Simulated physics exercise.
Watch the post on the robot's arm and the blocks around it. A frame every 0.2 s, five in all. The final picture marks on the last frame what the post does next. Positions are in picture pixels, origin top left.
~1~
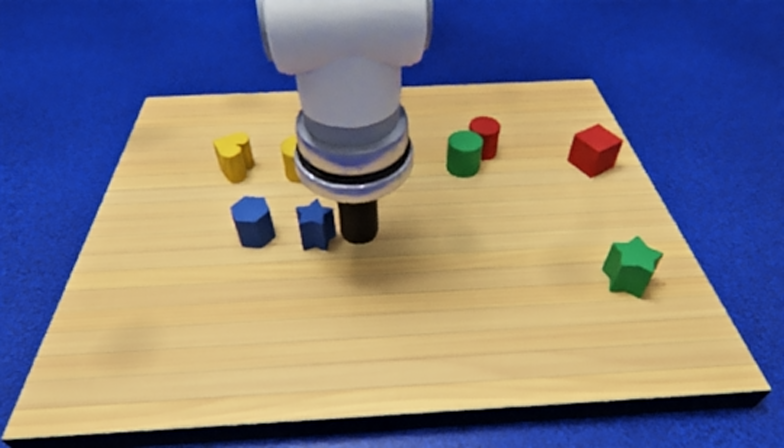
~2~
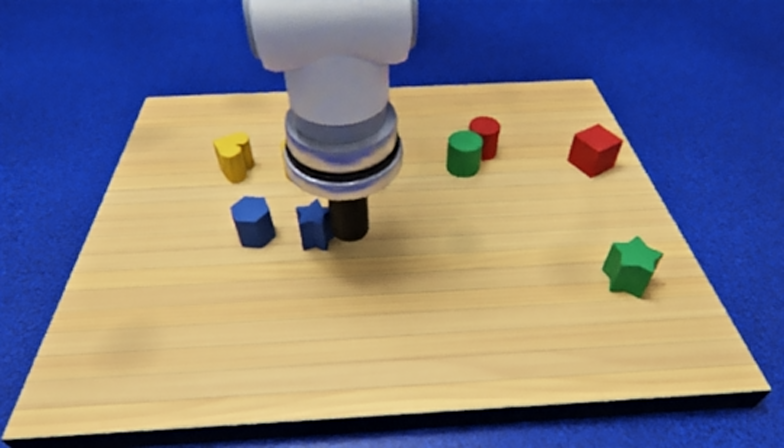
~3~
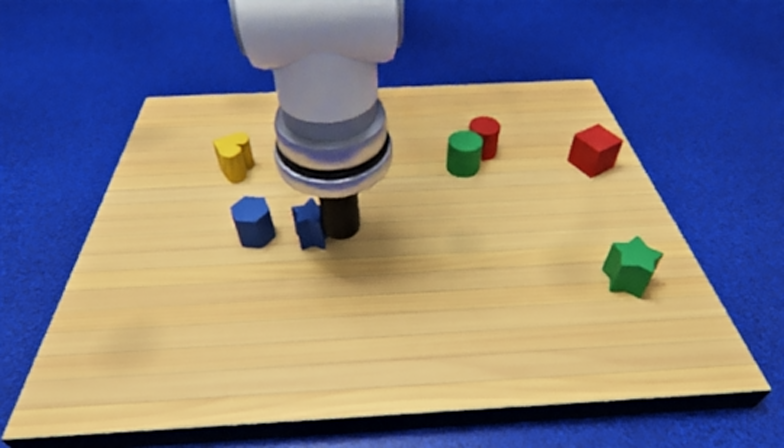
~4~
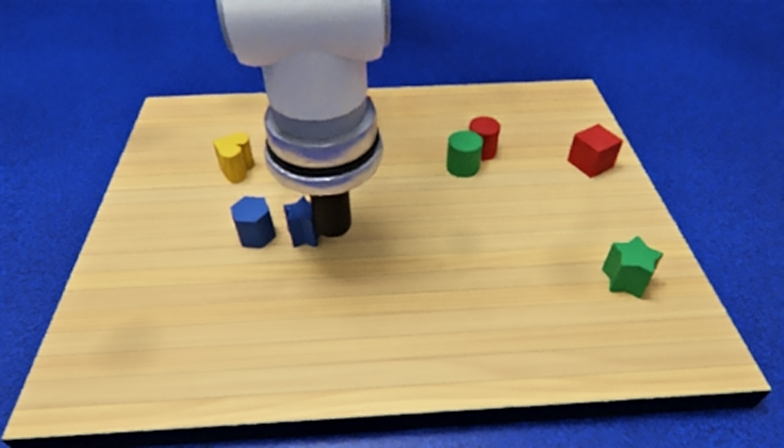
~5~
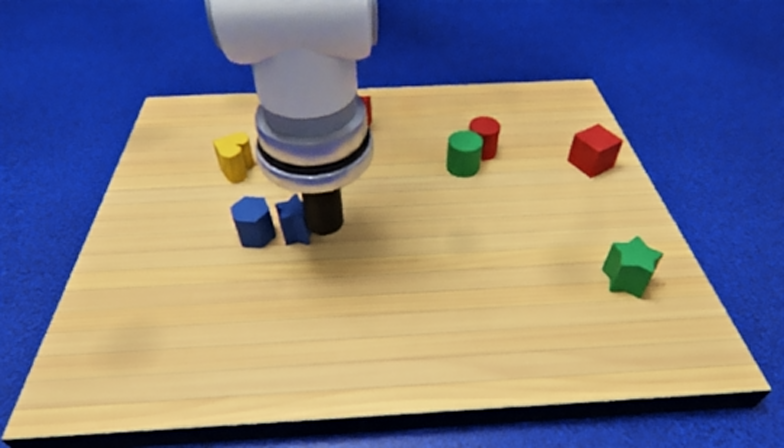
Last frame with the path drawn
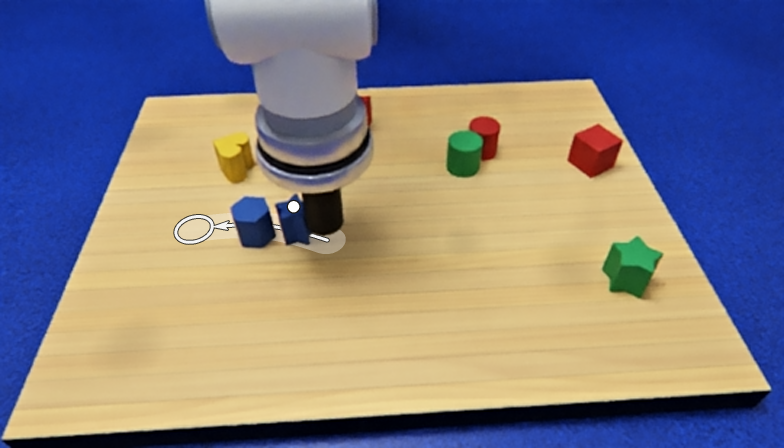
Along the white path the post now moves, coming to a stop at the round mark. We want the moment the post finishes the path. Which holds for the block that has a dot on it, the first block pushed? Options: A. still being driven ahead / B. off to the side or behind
B
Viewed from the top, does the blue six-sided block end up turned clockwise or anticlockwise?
Viewed from overhead, the blue six-sided block winds up turned anticlockwise.
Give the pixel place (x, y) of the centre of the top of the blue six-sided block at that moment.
It is going to be at (148, 217).
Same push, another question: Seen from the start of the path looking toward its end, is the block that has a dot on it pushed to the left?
Answer: No.
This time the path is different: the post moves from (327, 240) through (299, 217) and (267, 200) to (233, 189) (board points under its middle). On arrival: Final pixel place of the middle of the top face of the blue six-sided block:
Final place: (224, 202).
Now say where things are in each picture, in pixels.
In the first picture, post's lower end at (360, 232); yellow heart-shaped block at (231, 143); blue six-sided block at (250, 208); blue star-shaped block at (313, 212).
In the second picture, post at (350, 230); blocks still.
In the third picture, post at (342, 228); blue star-shaped block at (310, 211).
In the fourth picture, post at (333, 226); blue star-shaped block at (302, 209).
In the fifth picture, post at (325, 224); yellow heart-shaped block at (231, 143); blue six-sided block at (250, 208); blue star-shaped block at (294, 207).
Drawn move, from (327, 240) over (285, 229) and (241, 225) to (194, 229); the dot is on the blue star-shaped block.
The first path, step by step. One third of the way, post at (281, 212); blue six-sided block at (217, 207), turned 40° anticlockwise; blue star-shaped block at (251, 194).
Two thirds of the way, post at (235, 208); blue six-sided block at (187, 207), turned 95° anticlockwise; blue star-shaped block at (211, 185), turned 20° clockwise.
At the end, post at (188, 213); yellow heart-shaped block still; blue six-sided block at (148, 217), turned 130° anticlockwise; blue star-shaped block at (188, 181), turned 65° clockwise.
